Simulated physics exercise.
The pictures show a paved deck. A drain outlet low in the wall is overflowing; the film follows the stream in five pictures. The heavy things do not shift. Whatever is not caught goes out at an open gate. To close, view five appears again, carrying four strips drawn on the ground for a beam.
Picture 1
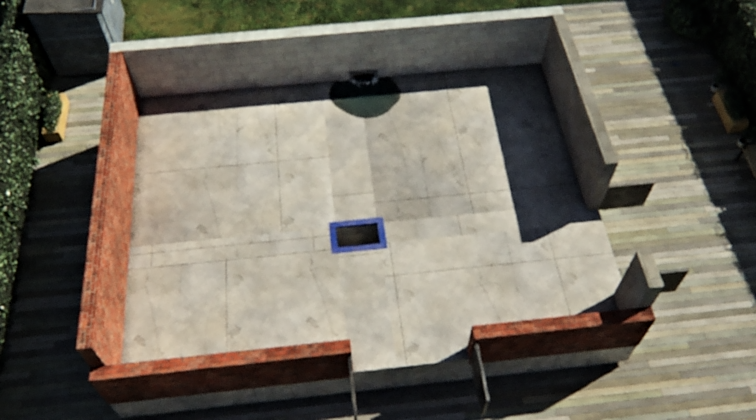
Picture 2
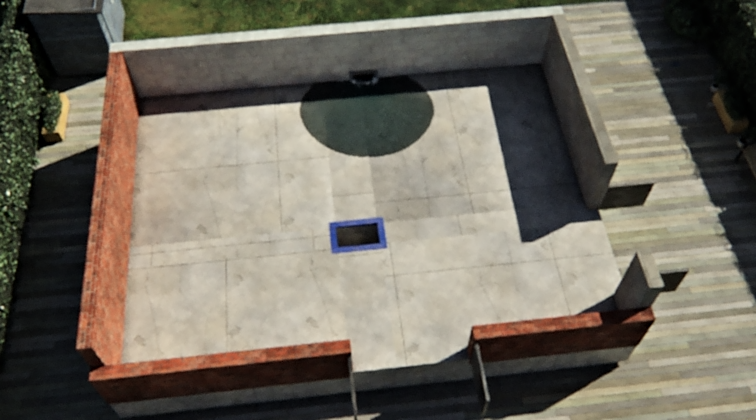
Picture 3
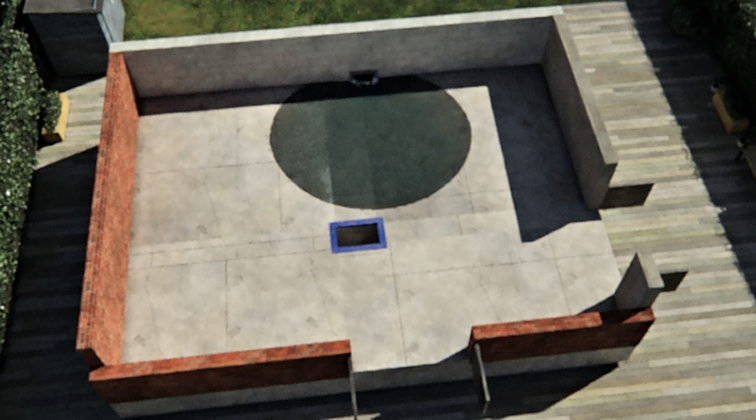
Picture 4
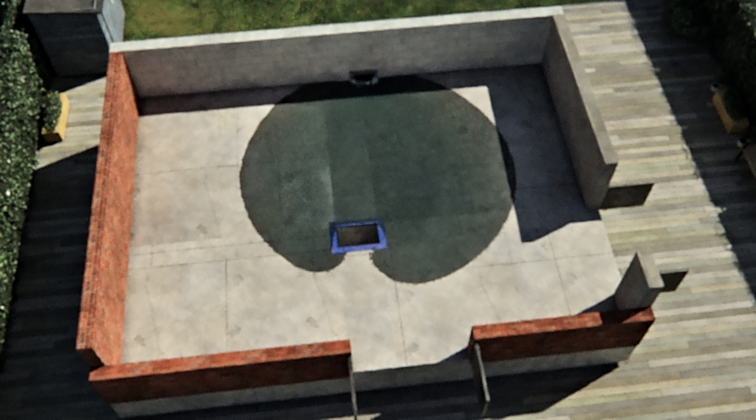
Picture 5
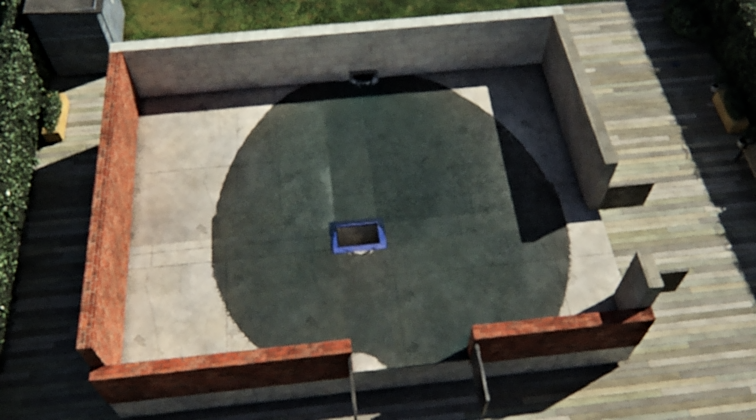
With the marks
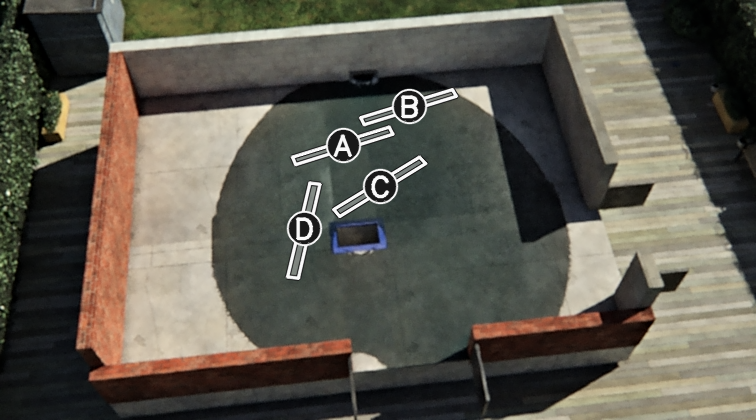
A walled paved deck darkens as water spreads from the back wall and surrounds a blue drain.
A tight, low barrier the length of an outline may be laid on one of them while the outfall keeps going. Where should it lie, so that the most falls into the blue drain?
Go for D.
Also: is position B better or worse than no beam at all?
Worse.
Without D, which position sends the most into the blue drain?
That is position B.
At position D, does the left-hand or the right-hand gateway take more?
More leaves on the left.
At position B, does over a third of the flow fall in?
No.
In white, A from (294, 160) to (391, 130); B from (362, 121) to (454, 93); C from (336, 212) to (422, 160); D from (292, 277) to (314, 183).
Choosing A, about 2 % of the stream goes into the blue drain, about 96 % out by the gates.
Choosing B, about 14 % of the stream goes into the blue drain, about 82 % out by the gates.
Choosing C, about 2 % of the stream goes into the blue drain, about 94 % out by the gates.
Choosing D, about 23 % of the stream goes into the blue drain, about 74 % out by the gates.
